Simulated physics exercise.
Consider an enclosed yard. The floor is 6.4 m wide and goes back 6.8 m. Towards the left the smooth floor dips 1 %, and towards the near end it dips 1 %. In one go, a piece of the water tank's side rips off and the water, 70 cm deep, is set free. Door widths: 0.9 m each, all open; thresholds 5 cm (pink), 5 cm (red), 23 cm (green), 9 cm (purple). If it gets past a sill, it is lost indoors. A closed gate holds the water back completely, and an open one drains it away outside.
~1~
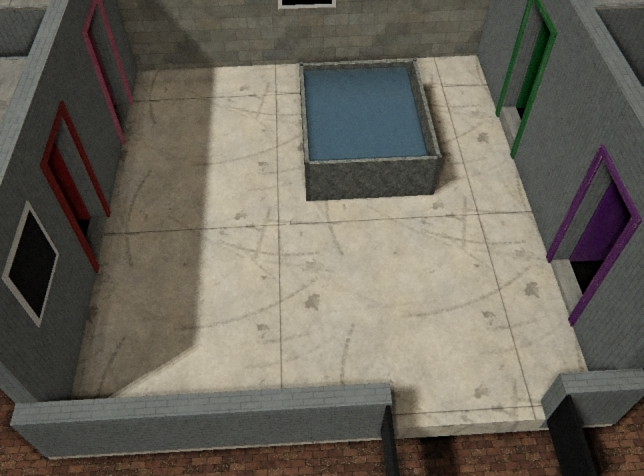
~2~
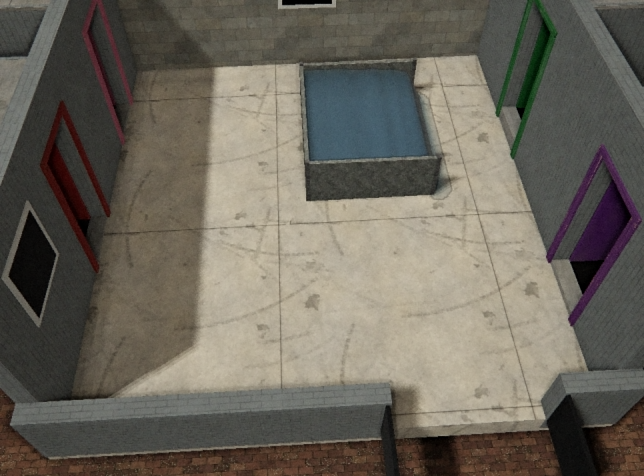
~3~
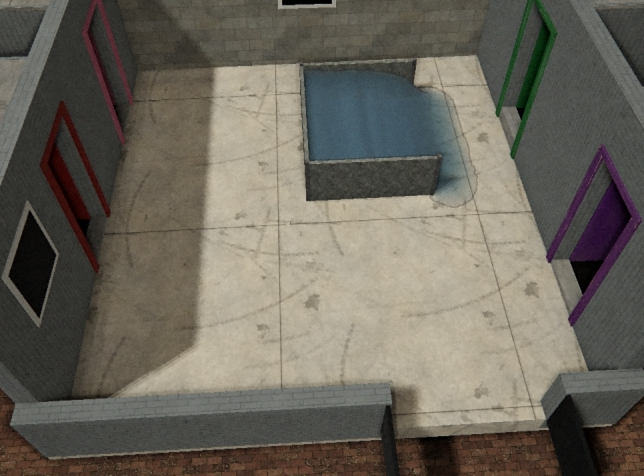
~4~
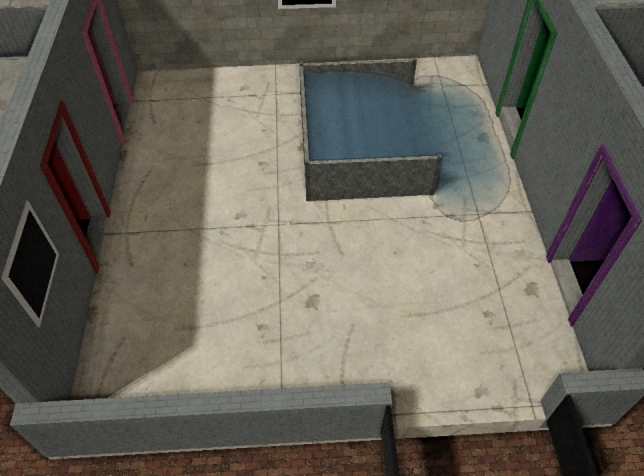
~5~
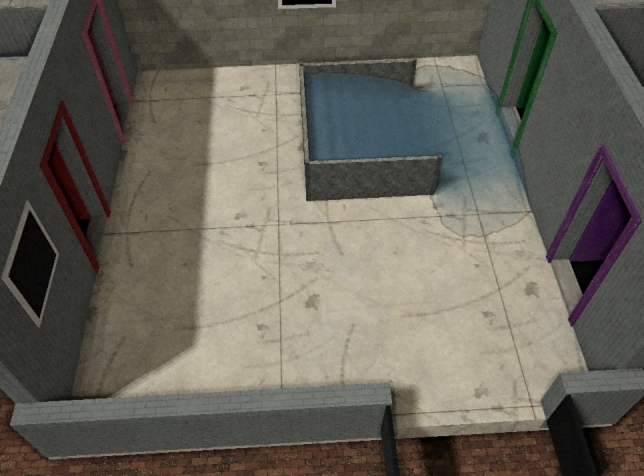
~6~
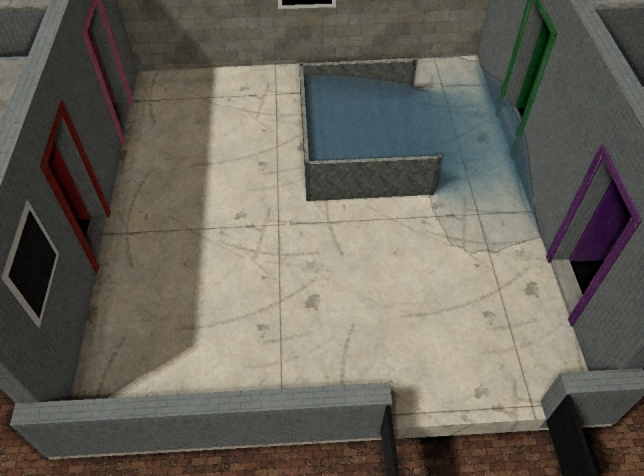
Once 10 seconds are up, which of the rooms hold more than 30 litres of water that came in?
At the end, the pink door is going to break the limit. The red door is going to hold within the limit. The green door is going to break the limit. The purple door is going to hold within the limit.
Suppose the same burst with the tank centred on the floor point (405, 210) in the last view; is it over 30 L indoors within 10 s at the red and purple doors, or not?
Lab note: Red door limit not exceeded; purple door limit exceeded.
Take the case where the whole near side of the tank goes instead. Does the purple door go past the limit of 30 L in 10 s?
Measured against that limit, the purple door stays within it.
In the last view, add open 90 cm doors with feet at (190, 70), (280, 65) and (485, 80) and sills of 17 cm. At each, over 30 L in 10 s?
So, in the order given, it's shy of the mark, then shy of the mark, then beyond the mark.
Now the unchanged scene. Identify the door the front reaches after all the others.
It is the red one.
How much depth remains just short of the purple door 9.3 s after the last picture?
3.5 cm.
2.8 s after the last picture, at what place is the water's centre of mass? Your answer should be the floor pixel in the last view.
Roughly (414, 157).
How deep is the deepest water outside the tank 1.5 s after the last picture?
Roughly 41 cm.
Then, 0.7 s after the last picture water covers 15 % of the floor and is deepest (48 cm) near (507, 154); pink door not reached, red door not reached, green door 49 cm at the sill, 109 L in, purple door 8 cm at the sill, 0 L in.
Then, 1.5 s after the last picture water covers 30 % of the floor and is deepest (41 cm) near (474, 60); pink door not reached, red door not reached, green door 36 cm at the sill, 209 L in, purple door 11 cm at the sill, 0 L in.
Then, 2.8 s after the last picture water covers 50 % of the floor and is deepest (24 cm) near (561, 398); pink door not reached, red door not reached, green door 15 cm at the sill, 236 L in, purple door 8 cm at the sill, 2 L in.
Then, 5.3 s after the last picture water covers 65 % of the floor and is deepest (18 cm) near (137, 75); pink door 12 cm at the sill, 68 L in, red door 3 cm at the sill, 0 L in, green door 8 cm at the sill, 236 L in, purple door 5 cm at the sill, 2 L in.
Then, 9.3 s after the last picture water covers 80 % of the floor and is deepest (13 cm) near (66, 428); pink door 6 cm at the sill, 95 L in, red door 3 cm at the sill, 0 L in, green door 7 cm at the sill, 236 L in, purple door 4 cm at the sill, 2 L in.
